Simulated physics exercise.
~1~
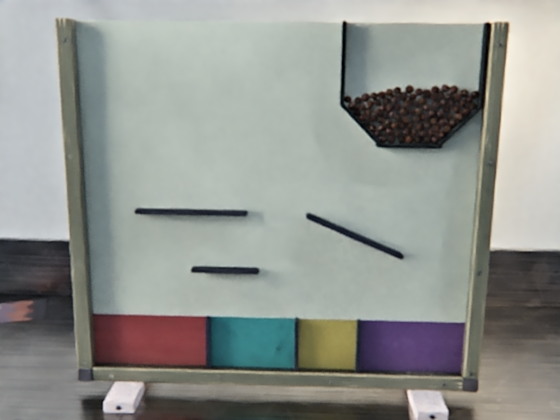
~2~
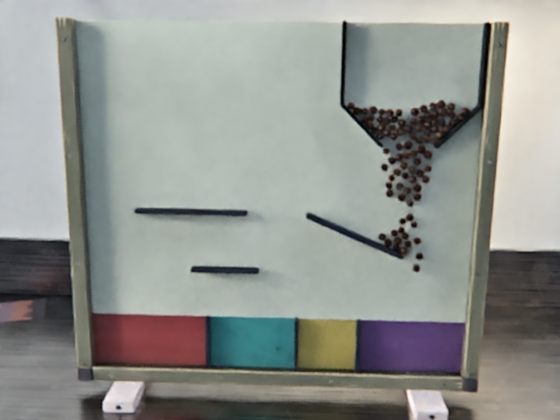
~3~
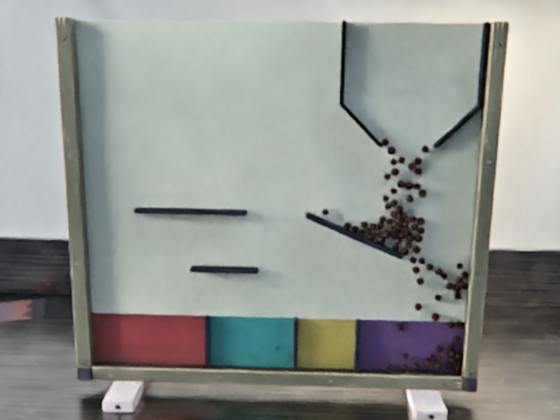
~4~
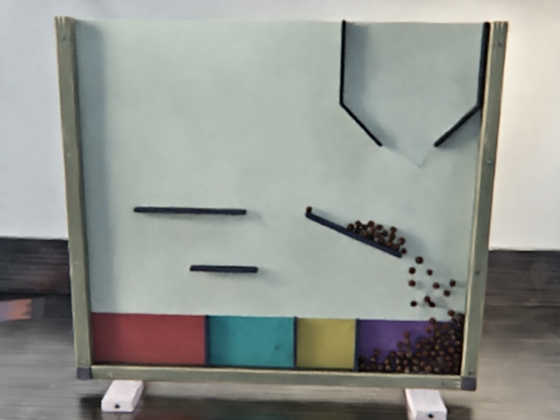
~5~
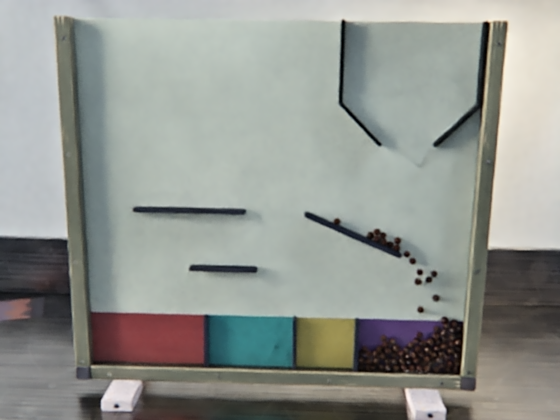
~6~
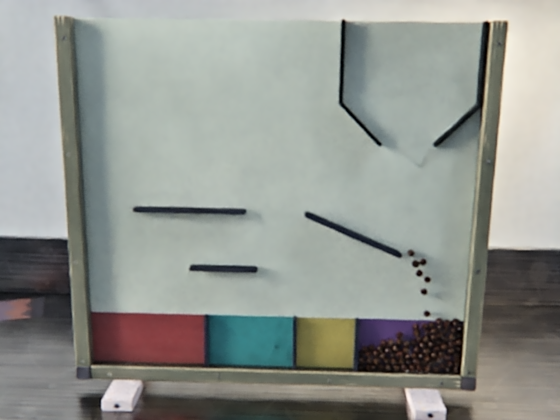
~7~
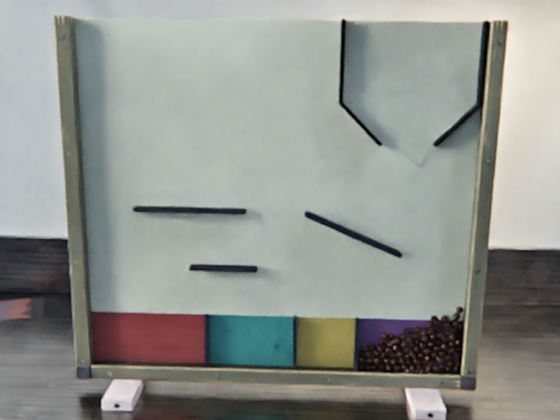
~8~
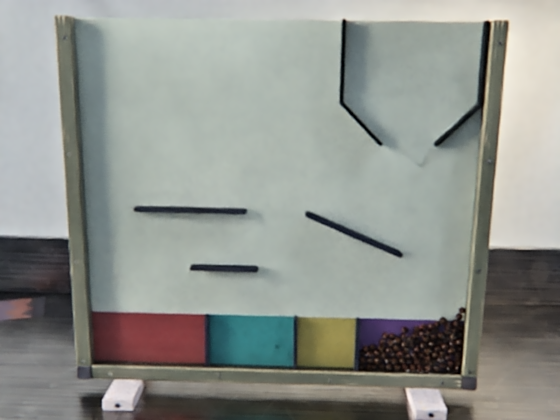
The clip shows dark wooden beads pouring from a hopper at the upper right of a flat display case, landing on a slanted ledge and rolling off its lower right end, until all lie heaped in the purple bin, leaving the yellow, turquoise and red bins empty.
